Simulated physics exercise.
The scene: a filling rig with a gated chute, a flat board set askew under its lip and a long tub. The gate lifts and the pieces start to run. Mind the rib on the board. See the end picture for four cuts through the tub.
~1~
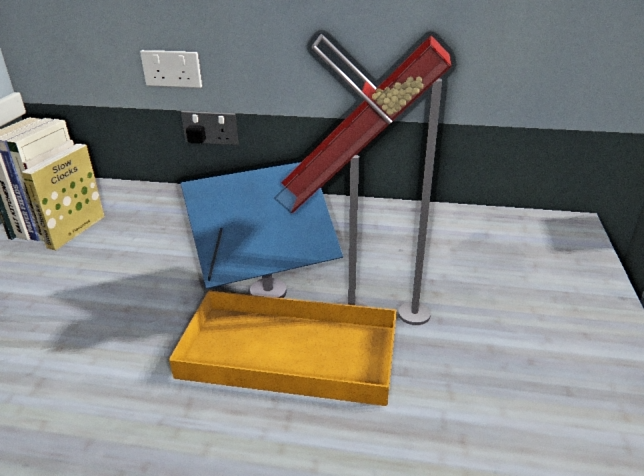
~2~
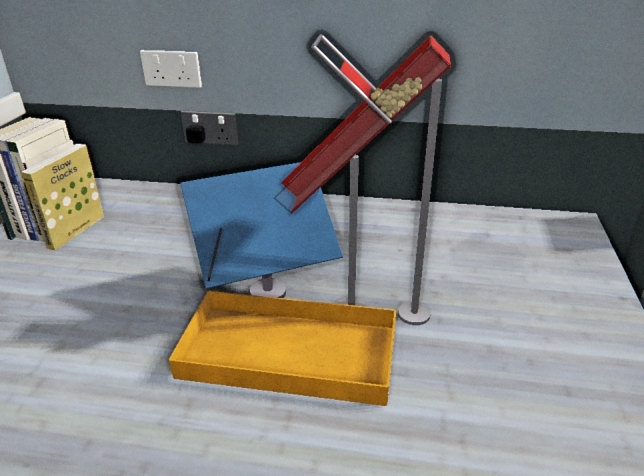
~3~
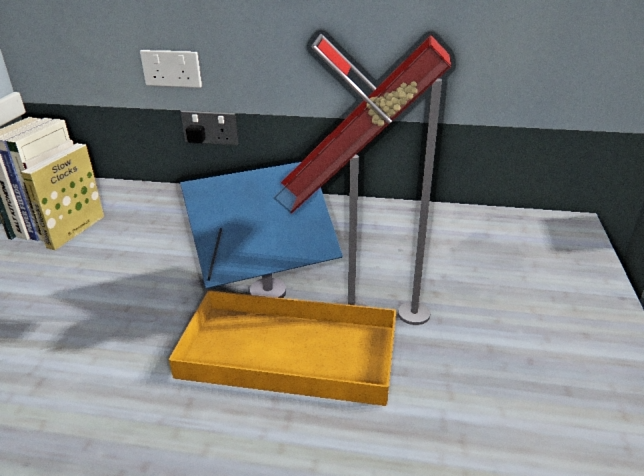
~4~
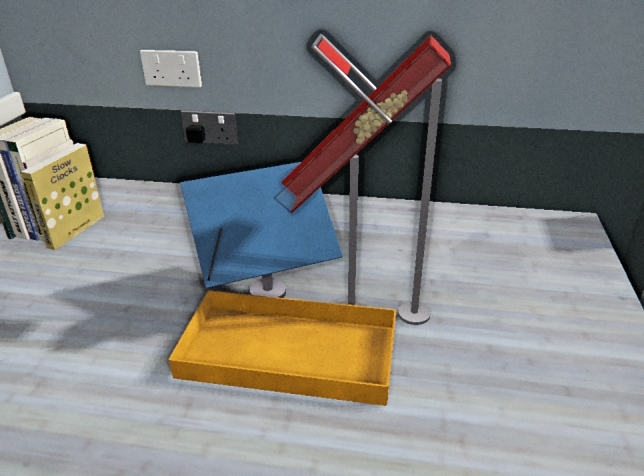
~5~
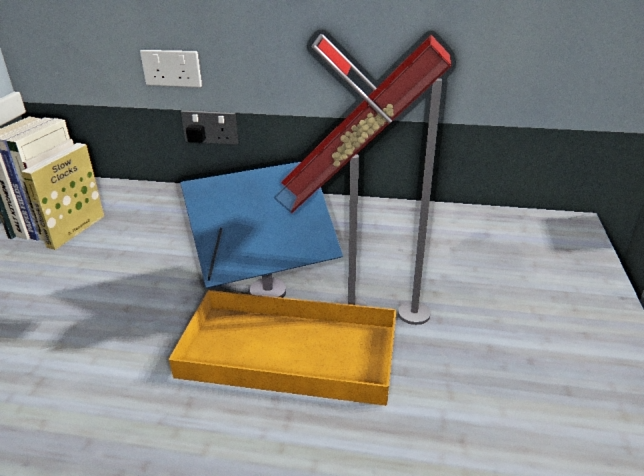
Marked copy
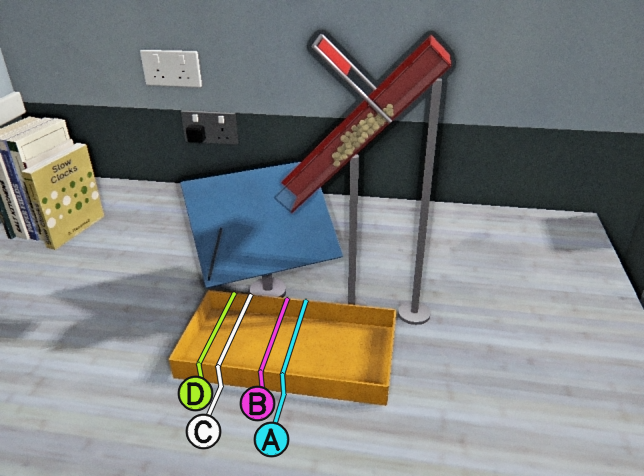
In this clip, a red gate panel slides up and leftward out of a sloping red chute above a tilted blue board and an empty orange tub, and the pale beans behind it begin sliding down the chute to the left.
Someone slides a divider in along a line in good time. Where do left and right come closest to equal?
Line C does it best.
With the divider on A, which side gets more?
More lands on the left.
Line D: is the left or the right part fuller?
More lands on the right.
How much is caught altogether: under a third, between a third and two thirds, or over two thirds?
It is over two thirds.
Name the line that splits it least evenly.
Line A.
On the marked copy, line A crosses the front rim at (282, 373); line B crosses the front rim at (261, 370); line C crosses the front rim at (218, 365); line D crosses the front rim at (199, 363).
If A is chosen, of what is caught, all but a few on the left of the divider, a small share on the right.
If B is chosen, of what is caught, the bulk on the left of the divider, close to a quarter on the right.
If C is chosen, of what is caught, close to half on the left of the divider, close to half on the right.
If D is chosen, of what is caught, close to a quarter on the left of the divider, the bulk on the right.
